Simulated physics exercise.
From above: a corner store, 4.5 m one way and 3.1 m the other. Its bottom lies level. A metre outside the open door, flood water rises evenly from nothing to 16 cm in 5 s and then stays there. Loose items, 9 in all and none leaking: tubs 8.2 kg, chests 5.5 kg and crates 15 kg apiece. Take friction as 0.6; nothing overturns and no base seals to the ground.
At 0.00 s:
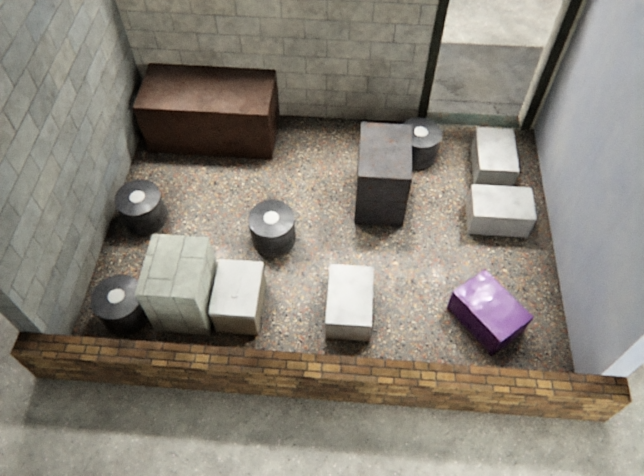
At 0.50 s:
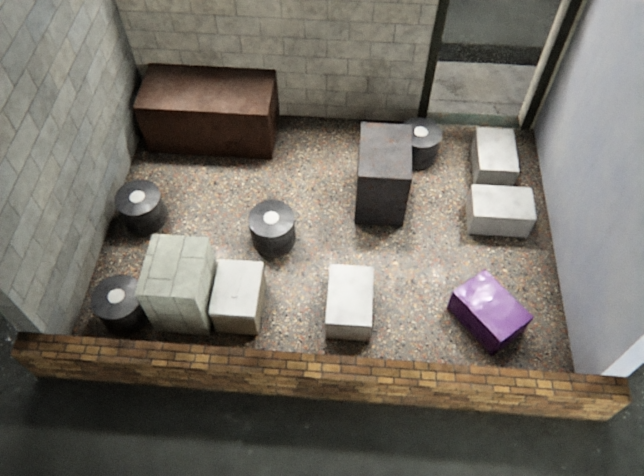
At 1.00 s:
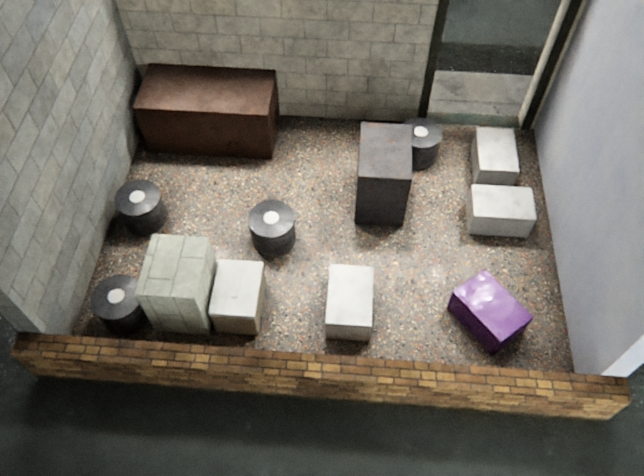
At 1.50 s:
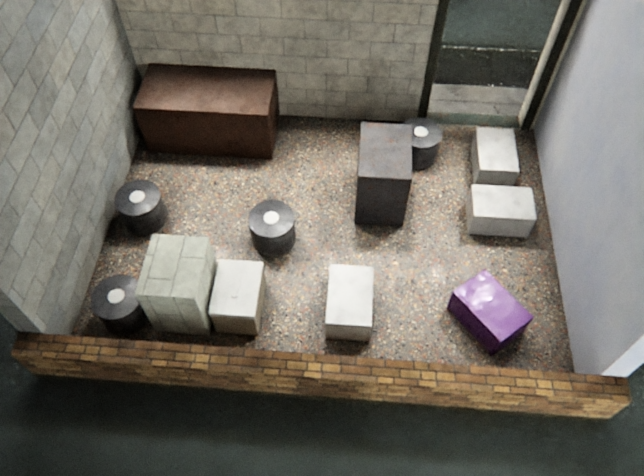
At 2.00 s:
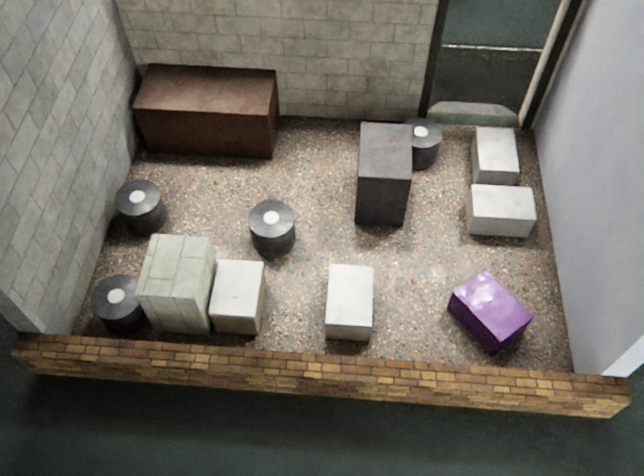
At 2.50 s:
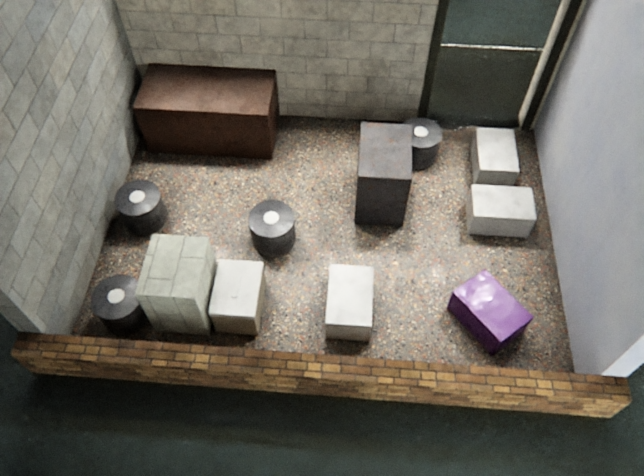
At the start, boxes, drums and a tilted purple crate sit on a speckled floor inside a walled room, with pale ground outside. The ground outside then turns dark, and a pale patch beyond the doorway shrinks until it is gone, while nothing inside moves.
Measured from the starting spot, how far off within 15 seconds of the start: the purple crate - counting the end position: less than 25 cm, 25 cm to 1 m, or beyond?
Purple crate ends far away.
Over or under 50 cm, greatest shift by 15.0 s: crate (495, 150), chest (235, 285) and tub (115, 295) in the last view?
In that order: More, past it, under.
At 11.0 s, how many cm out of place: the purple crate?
About 80 cm.
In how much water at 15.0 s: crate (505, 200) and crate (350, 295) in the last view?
Roughly 8 and 9 cm.
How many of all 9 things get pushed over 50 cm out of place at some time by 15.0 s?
I count 7.
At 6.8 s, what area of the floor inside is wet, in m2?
Roughly 6.5 m2.
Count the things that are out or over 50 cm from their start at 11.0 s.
I count 4.
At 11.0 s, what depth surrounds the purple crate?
Roughly 11 cm.
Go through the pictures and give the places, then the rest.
The first frame shows the purple crate at (493, 304), on the bottom; 0.0 m2 under water; 0 of 9 have shifted.
The second frame shows the purple crate at (493, 304) rests on the ground; water covers 0.0 m2; 0 of 9 have shifted.
The third frame shows the purple crate at (493, 304) rests on the ground; 0.0 m2 under water; 0 of 9 have shifted.
The fourth frame shows the purple crate at (493, 304) rests on the ground; water covers 0.0 m2; 0 of 9 have shifted.
The fifth frame shows the purple crate at (493, 304) rests on the ground; 0.0 m2 under water; 0 of 9 have shifted.
The sixth frame shows the purple crate at (493, 304), on the bottom; 0.0 m2 under water; 0 of 9 have shifted.
After 3.5 s the purple crate is near (493, 304), 0.0 m from its start, aground; 0 afloat.
After 6.8 s the purple crate is near (493, 304), 0.0 m from its start, aground; 1 afloat.
After 11.0 s the purple crate is near (400, 334), 0.9 m from its start, afloat; 4 afloat.
After 15.0 s the purple crate is near (237, 323), 2.2 m from its start, afloat; 9 afloat.
